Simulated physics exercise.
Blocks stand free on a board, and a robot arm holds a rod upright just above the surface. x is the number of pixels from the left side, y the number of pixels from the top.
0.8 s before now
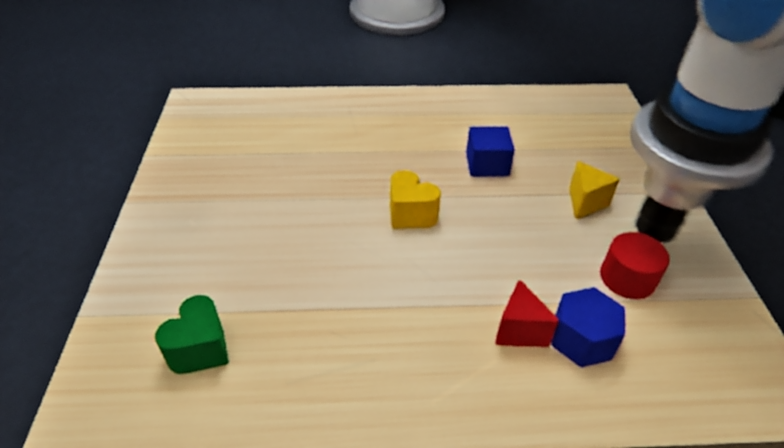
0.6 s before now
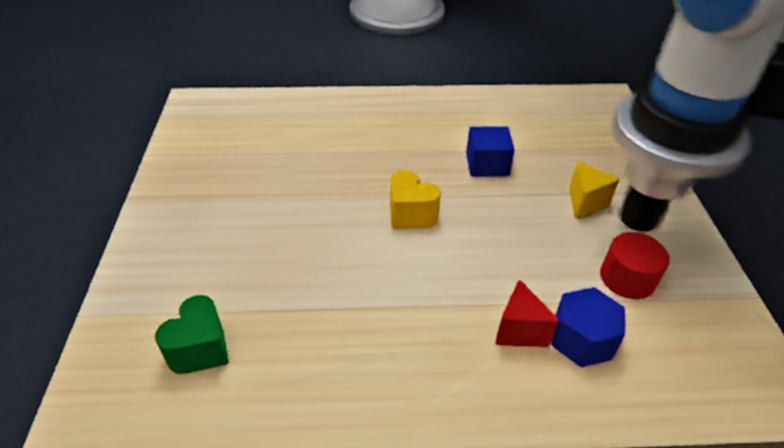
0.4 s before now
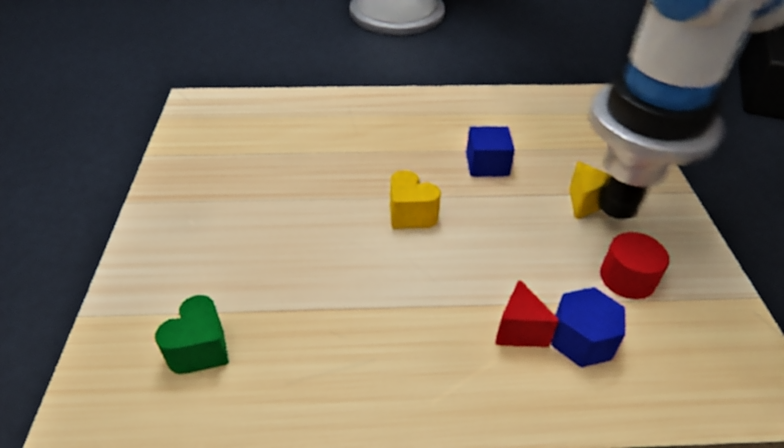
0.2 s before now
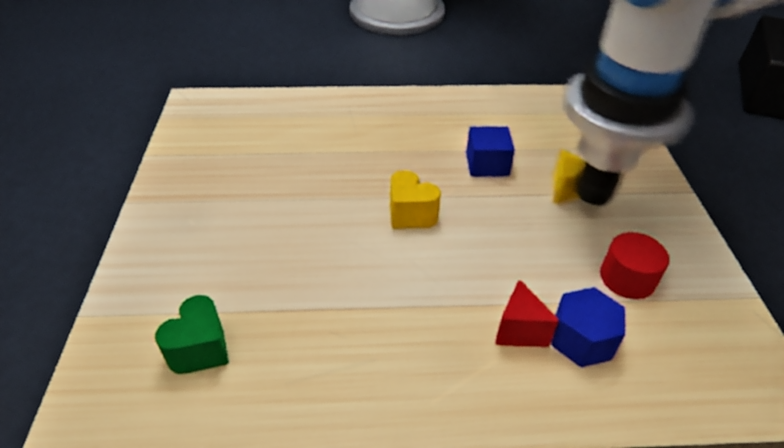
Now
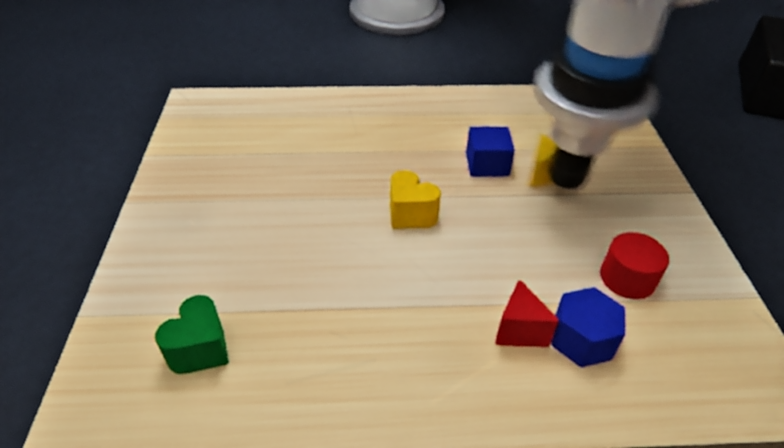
On a wooden board, a robot arm moves left and pushes a yellow block toward a blue one.
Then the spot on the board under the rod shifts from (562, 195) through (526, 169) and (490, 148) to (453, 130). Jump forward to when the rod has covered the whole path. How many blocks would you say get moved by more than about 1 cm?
The number will come to 2.
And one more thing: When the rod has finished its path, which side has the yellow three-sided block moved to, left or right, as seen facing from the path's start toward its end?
It gets pushed right.
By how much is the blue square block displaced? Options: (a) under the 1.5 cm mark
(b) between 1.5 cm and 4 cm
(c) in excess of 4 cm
I'll go with b - between 1.5 cm and 4 cm.
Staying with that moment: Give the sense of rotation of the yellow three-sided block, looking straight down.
From above, it turns clockwise.
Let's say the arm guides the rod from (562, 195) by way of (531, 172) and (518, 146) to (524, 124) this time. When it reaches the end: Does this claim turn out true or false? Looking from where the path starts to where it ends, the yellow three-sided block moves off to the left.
That is true.
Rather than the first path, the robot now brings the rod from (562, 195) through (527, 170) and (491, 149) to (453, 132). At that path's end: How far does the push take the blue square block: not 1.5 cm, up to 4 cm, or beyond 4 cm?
I reckon it covers between 1.5 and 4 cm.
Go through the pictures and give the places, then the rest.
The first frame shows rod tip (655, 229); block tops, blue square block (492, 137); yellow three-sided block (595, 176).
The second frame shows rod (638, 220); blocks unchanged.
The third frame shows rod (618, 208); blocks unchanged.
The fourth frame shows rod (594, 194); yellow three-sided block (575, 164).
The fifth frame shows rod (567, 178); blue square block (492, 137); yellow three-sided block (551, 149).
What follows on the original path. One third of the way, rod (529, 153); yellow three-sided block (520, 122), turned 20° anticlockwise.
Two thirds of the way, rod (492, 131); blue square block (465, 133), turned 30° anticlockwise; yellow three-sided block (505, 106), turned 45° clockwise.
At the end, rod (455, 114); blue square block (461, 133), turned 45° anticlockwise; yellow three-sided block (504, 105), turned 55° clockwise.
